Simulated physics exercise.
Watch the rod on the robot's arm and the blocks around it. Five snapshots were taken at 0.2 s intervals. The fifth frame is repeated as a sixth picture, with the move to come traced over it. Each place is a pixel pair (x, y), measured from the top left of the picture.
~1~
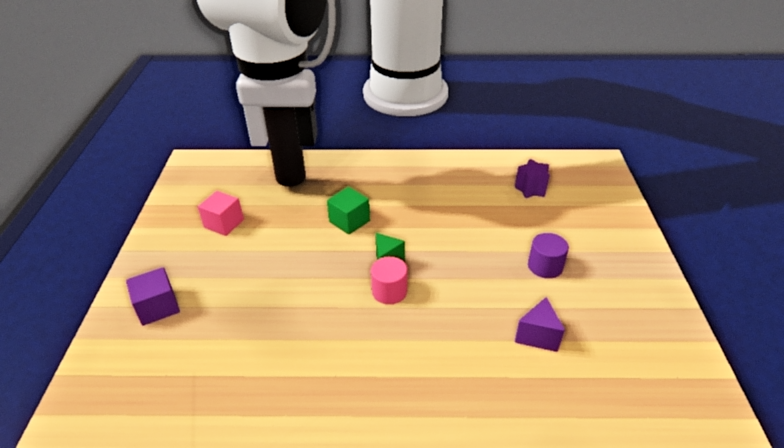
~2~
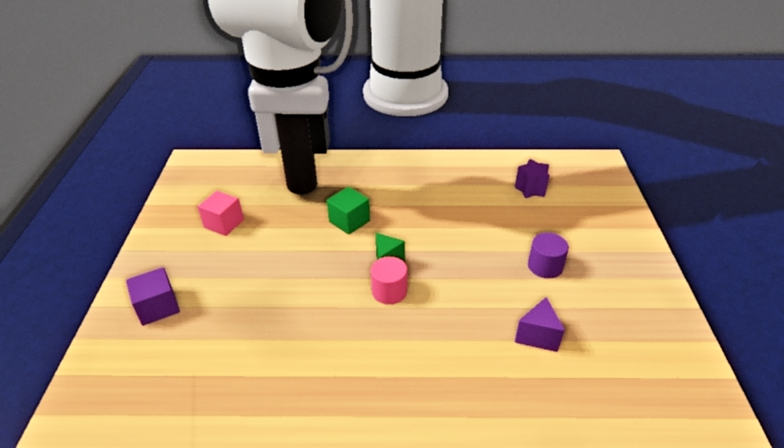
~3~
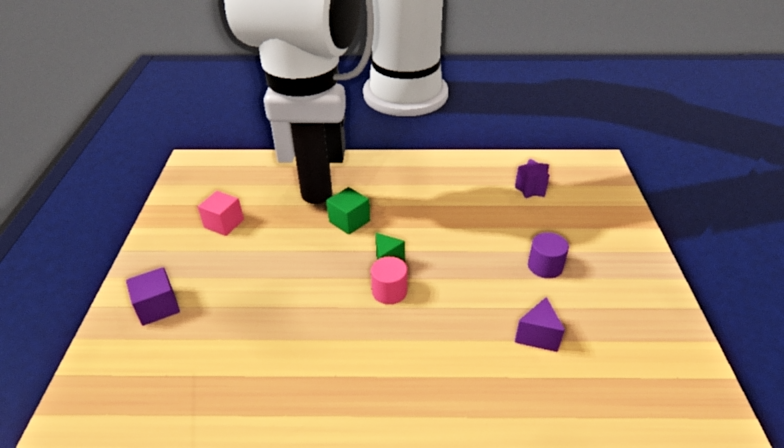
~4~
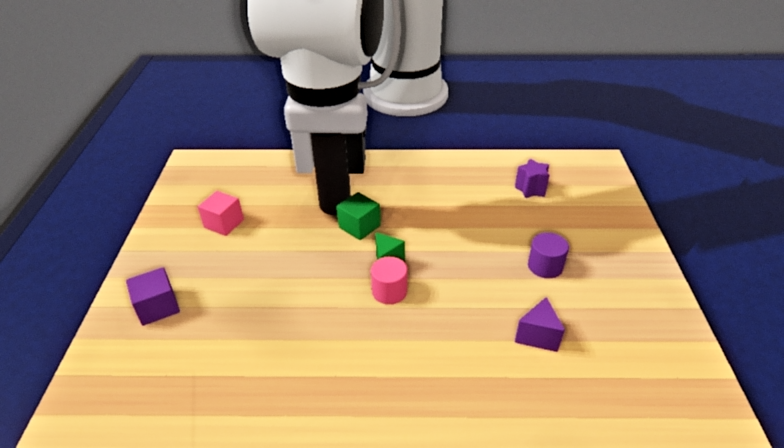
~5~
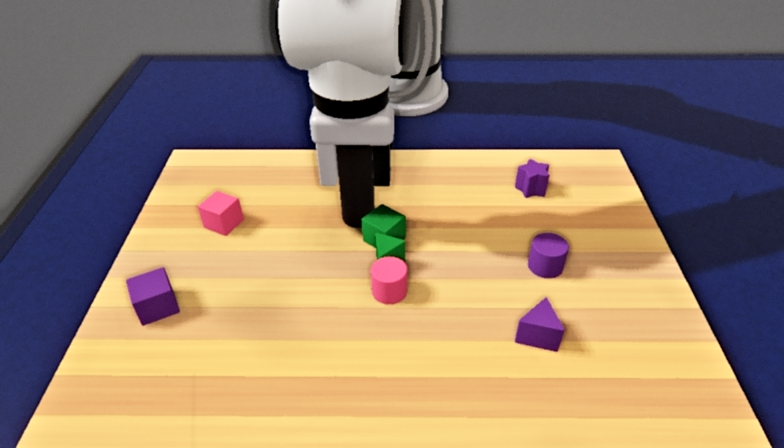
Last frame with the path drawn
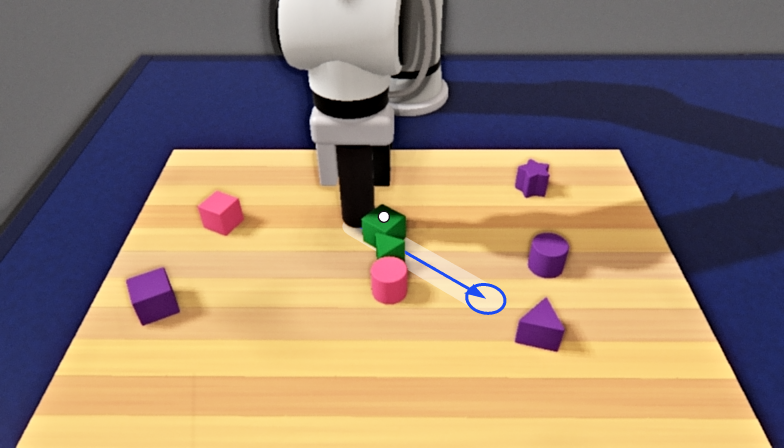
The clip opens on a robot arm holding a dark rod over a wooden board scattered with pink, green and purple blocks. The rod moves right and toward the viewer, reaches the green cube, and pushes it a short way right and nearer, up beside the green triangular block.
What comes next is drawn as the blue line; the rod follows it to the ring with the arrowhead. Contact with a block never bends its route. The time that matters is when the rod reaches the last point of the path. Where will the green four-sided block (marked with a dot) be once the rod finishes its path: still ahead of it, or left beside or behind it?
The rod keeps it before itself.
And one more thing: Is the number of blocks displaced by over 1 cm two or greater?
Short answer: No.
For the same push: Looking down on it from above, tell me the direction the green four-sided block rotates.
Turns anticlockwise.
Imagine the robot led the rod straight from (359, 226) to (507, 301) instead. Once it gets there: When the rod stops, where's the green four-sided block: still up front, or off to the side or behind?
By then it is in front of the rod.
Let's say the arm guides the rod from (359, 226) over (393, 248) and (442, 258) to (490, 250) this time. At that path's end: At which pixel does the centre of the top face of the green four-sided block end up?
Roughly at (488, 256).
The line goes from (359, 226) directly to (486, 299); the dot is on the green four-sided block.
What follows on the original path. One third of the way, rod (398, 241); green four-sided block (428, 238).
Two thirds of the way, rod (441, 265); green four-sided block (476, 263), turned 15° anticlockwise; green triangular block (388, 246), turned 15° clockwise.
At the end, rod (487, 291); green four-sided block (528, 288), turned 25° anticlockwise; green triangular block (388, 246), turned 15° clockwise; pink disc unmoved; purple triangular block (547, 318), turned 10° clockwise.
